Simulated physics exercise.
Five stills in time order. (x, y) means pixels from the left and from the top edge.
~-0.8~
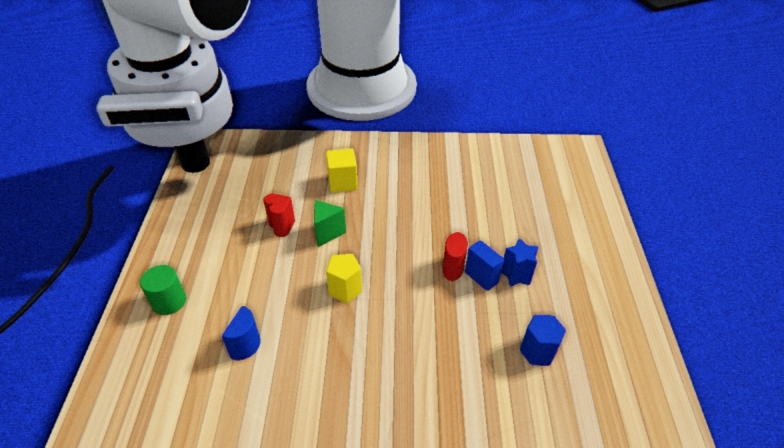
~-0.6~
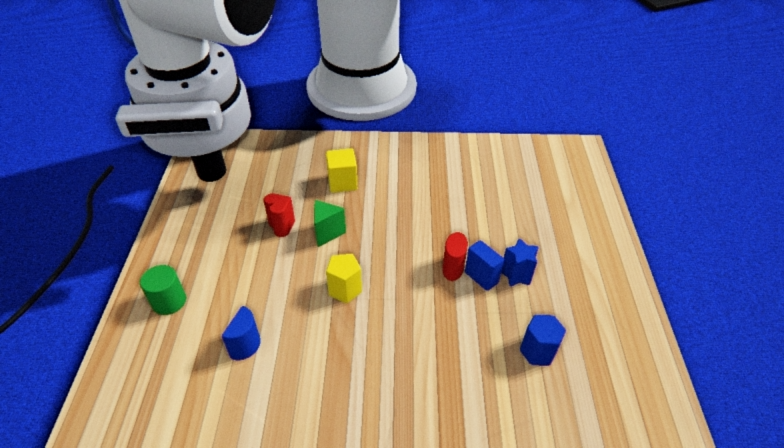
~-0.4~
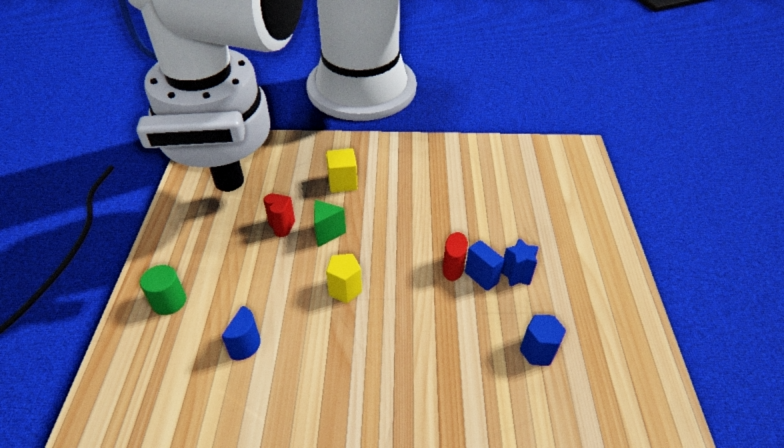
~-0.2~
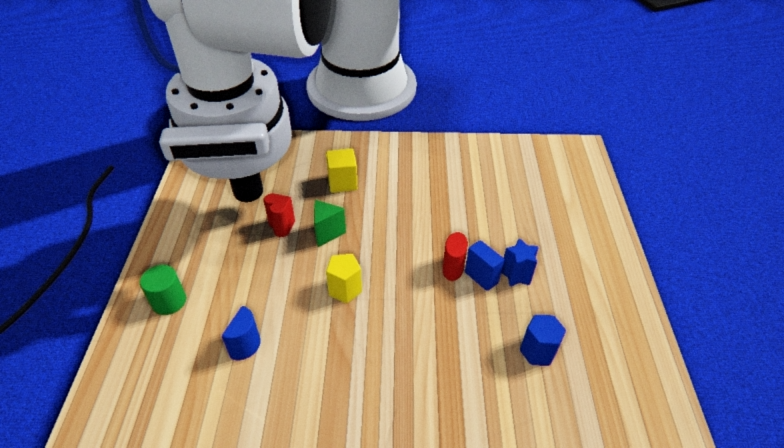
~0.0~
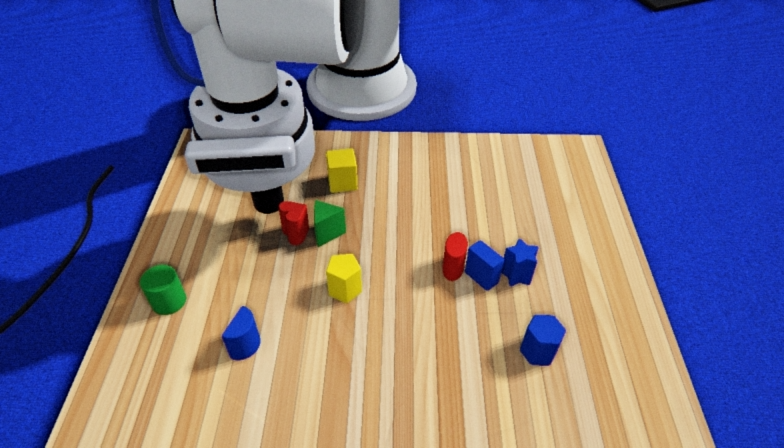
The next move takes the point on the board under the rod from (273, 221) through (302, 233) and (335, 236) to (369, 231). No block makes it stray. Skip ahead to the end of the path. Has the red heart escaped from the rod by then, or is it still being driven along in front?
It slips out to the side or back.
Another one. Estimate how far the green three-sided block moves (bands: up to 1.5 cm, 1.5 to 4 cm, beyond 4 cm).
It ends over 4 cm away.
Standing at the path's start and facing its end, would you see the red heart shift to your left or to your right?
Measured against the direction from start to end, the red heart shifts toward the right-hand side.
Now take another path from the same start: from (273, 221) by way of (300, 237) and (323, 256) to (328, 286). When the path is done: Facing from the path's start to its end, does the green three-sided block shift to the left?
In short: Yes.
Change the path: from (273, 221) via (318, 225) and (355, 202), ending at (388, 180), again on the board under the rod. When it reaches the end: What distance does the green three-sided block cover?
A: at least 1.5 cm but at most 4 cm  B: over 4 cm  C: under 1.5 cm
The one that fits is A, at least 1.5 cm but at most 4 cm.
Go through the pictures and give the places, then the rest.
The first frame shows tip of the rod at (196, 165), middles of tops, red heart at (277, 201), green three-sided block at (325, 210), yellow pentagon at (343, 265).
The second frame shows rod at (212, 174), nothing pushed.
The third frame shows rod at (230, 183), nothing pushed.
The fourth frame shows rod at (249, 193), nothing pushed.
The fifth frame shows rod at (269, 205), red heart at (292, 209), green three-sided block at (325, 210), yellow pentagon at (343, 265).
On the path given first. One third of the way, rod at (300, 217); red heart at (325, 220), turned 15° anticlockwise; green three-sided block at (348, 214).
Two thirds of the way, rod at (334, 220); red heart at (343, 231), turned 40° anticlockwise; green three-sided block at (362, 215), turned 10° anticlockwise.
At the end, rod at (369, 214); red heart at (347, 231), turned 25° anticlockwise; green three-sided block at (392, 215), turned 40° clockwise; yellow pentagon unmoved.
